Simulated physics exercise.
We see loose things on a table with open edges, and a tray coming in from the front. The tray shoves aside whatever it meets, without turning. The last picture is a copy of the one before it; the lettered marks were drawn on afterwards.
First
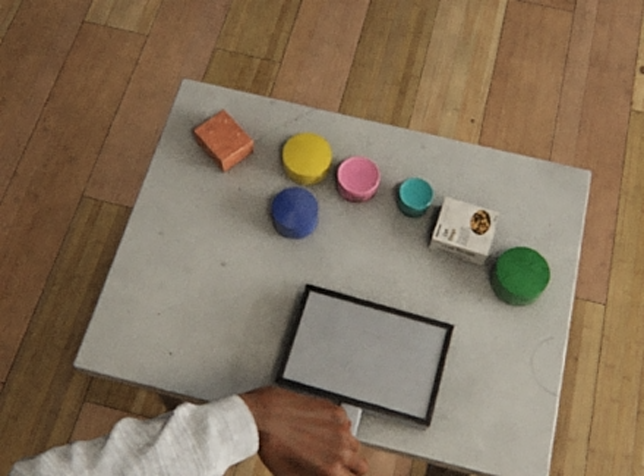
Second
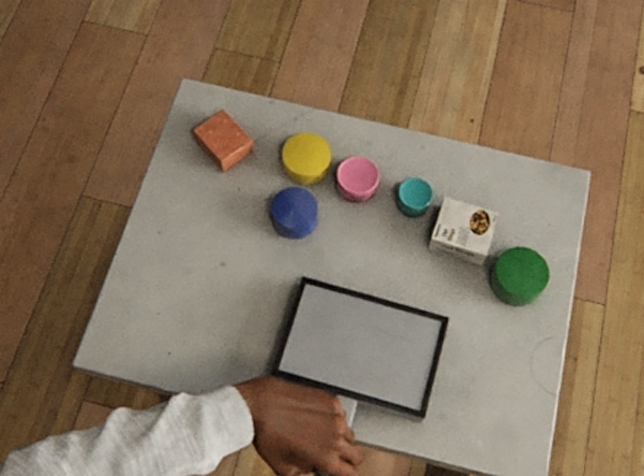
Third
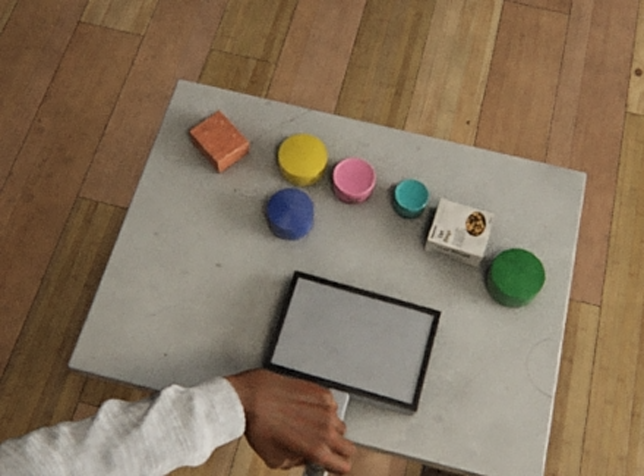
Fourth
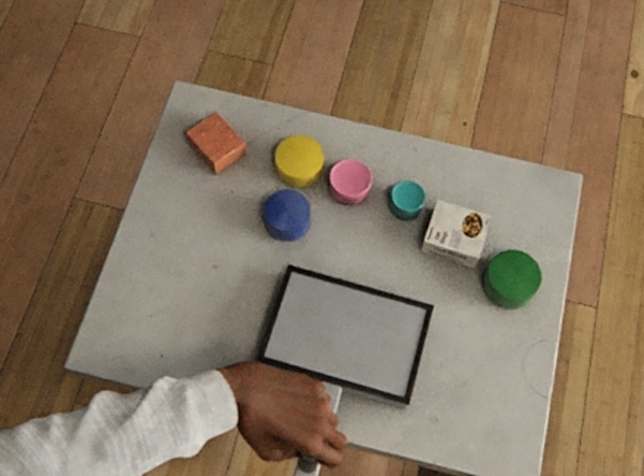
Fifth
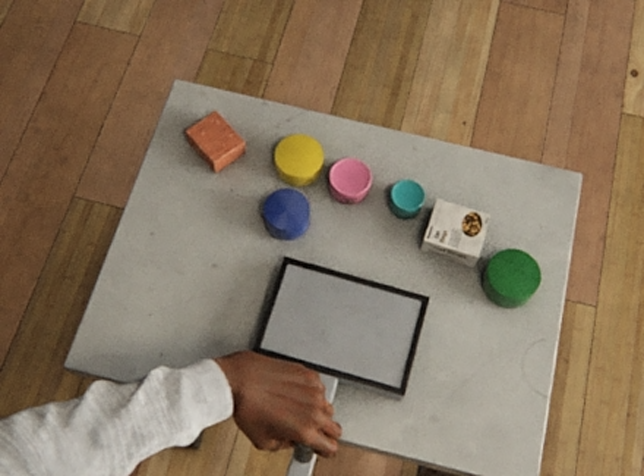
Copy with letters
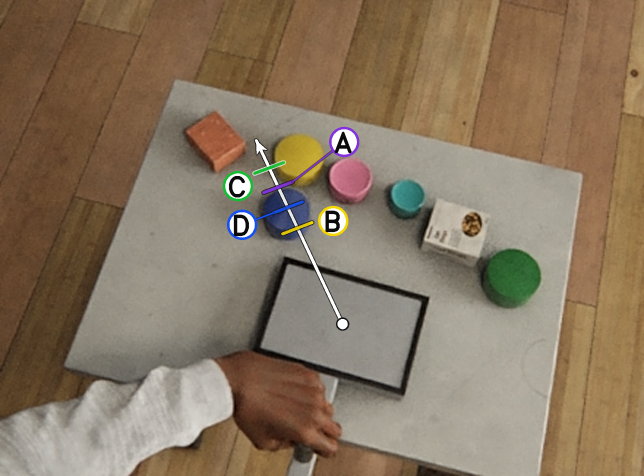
A hand in a pale sleeve slid a black-rimmed tray slowly forward and slightly left across a gray table, while the colorful round tubs, orange block and white packet beyond it stayed put.
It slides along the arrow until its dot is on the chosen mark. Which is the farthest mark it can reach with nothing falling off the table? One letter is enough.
At A, and not beyond.
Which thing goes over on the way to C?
The yellow pot.
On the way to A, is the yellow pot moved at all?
By then, yes.
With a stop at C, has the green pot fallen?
No.
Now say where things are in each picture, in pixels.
In the first frame, tray (366, 353); yellow pot (307, 159); blue tin (295, 213).
In the second frame, tray (362, 345); white packet (464, 231).
In the third frame, tray (354, 340); green pot (516, 278).
In the fourth frame, tray (347, 333); turquoise jar (407, 201).
In the fifth frame, tray (343, 324); blue tin (287, 215); white packet (456, 233); pink tub (350, 182).
On the marked copy, A at (278, 187); B at (297, 228); C at (269, 168); D at (288, 208); the arrow from (343, 324) to (256, 140); the white dot at (343, 324).
Taking A. A third of the way, tray (317, 276); yellow pot (300, 157); blue tin (288, 197).
Two thirds of the way, tray (295, 226); yellow pot (316, 127); blue tin (287, 157).
When it is over, tray (278, 192); yellow pot (326, 114); blue tin (284, 128); nothing has fallen.
As for the rest, B is safe but short; C drops the yellow pot; D is safe but short.
